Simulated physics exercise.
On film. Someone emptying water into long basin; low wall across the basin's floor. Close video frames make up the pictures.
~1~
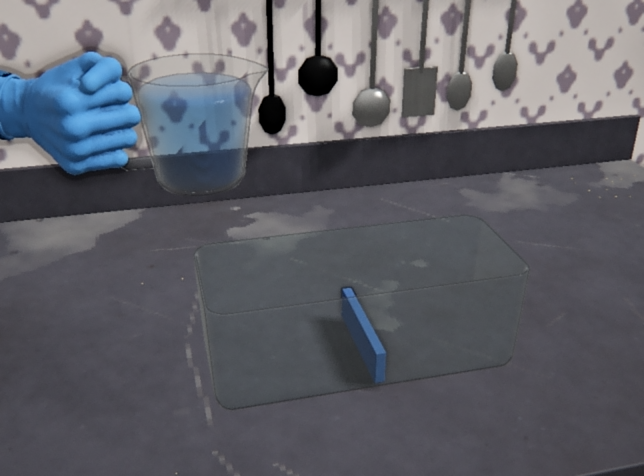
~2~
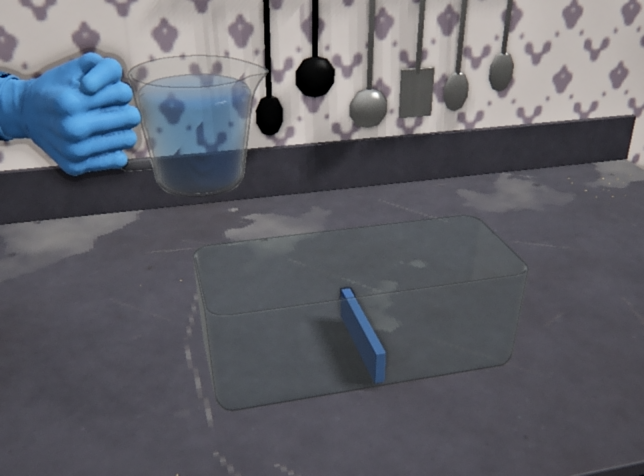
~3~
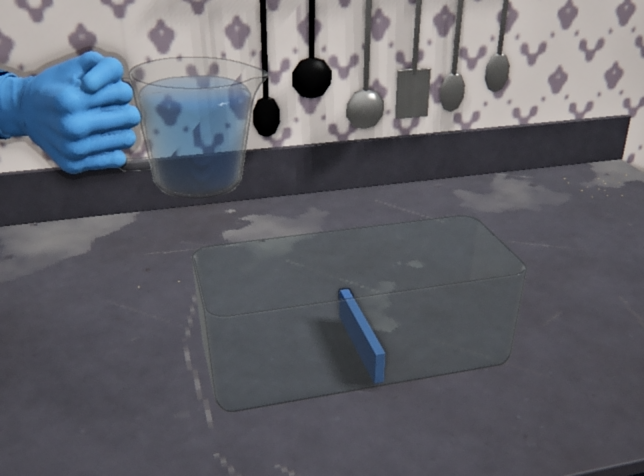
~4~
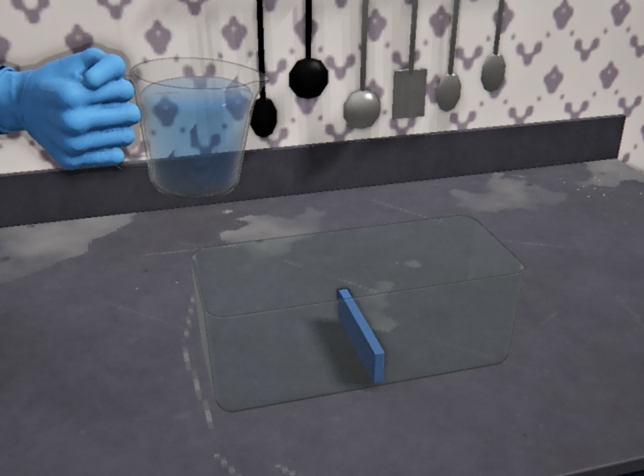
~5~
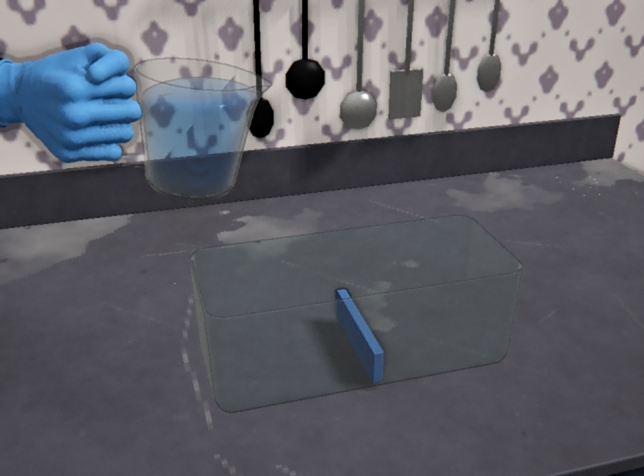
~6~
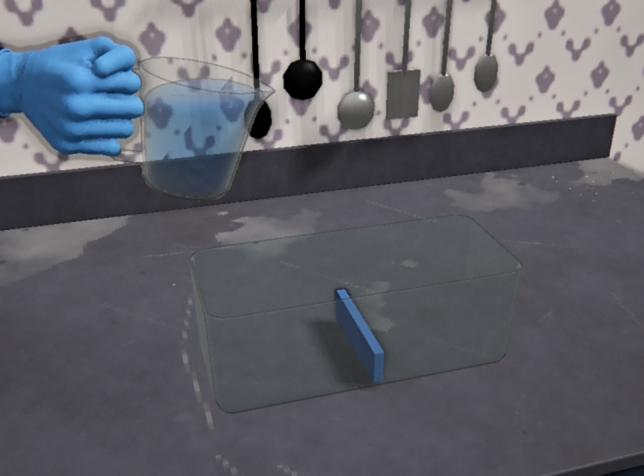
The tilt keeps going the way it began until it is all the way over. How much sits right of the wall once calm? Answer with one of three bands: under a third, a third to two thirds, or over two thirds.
Under a third.
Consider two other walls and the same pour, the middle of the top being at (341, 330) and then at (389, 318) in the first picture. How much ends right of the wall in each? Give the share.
First try around 65 percent; second try around 5 percent.
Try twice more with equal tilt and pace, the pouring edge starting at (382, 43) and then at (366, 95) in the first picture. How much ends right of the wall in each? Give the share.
95 % and 95 %.
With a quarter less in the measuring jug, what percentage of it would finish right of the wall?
About 5 in a hundred.
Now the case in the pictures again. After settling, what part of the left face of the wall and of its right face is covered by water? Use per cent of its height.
Left 50 %, right 10 %.
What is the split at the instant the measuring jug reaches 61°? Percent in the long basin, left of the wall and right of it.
5 % left, 0 % right.
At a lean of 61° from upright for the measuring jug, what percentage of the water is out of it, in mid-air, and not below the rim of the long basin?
Somewhere around 20 per cent of it.
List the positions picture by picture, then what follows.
It leans 0°; its right rim is at (268, 67); the water meets the walls at (136, 89) and (250, 82); the long basin's rim runs from (200, 280) to (504, 243); the wall's top is at (362, 320), in the first frame.
It leans 1°; its right rim is at (268, 69); the water meets the walls at (136, 91) and (250, 84), in the second frame.
It leans 2°; its right rim is at (268, 72); the water meets the walls at (137, 92) and (250, 86), in the third frame.
It leans 5°; its right rim is at (270, 76); the water meets the walls at (139, 93) and (252, 87), in the fourth frame.
It leans 9°; its right rim is at (272, 82); the water meets the walls at (140, 95) and (256, 87), in the fifth frame.
It leans 13°; its right rim is at (275, 88); the water meets the walls at (143, 96) and (261, 89), in the sixth frame.
A moment on, the measuring jug is tipped part way and 73 per cent is still to pour, 7 is left of the wall and 1 right of it.
Next, the measuring jug is tipped on its side and 20 per cent is still to pour, 42 is left of the wall and 18 right of it.
Then the measuring jug is tipped right over and 1 per cent is still to pour, 75 is left of the wall and 20 right of it.
Later the measuring jug is tipped right over and 0 per cent is still to pour, 76 is left of the wall and 21 right of it.
In the end 76 per cent lies left of the wall, 21 right of it and 3 outside.
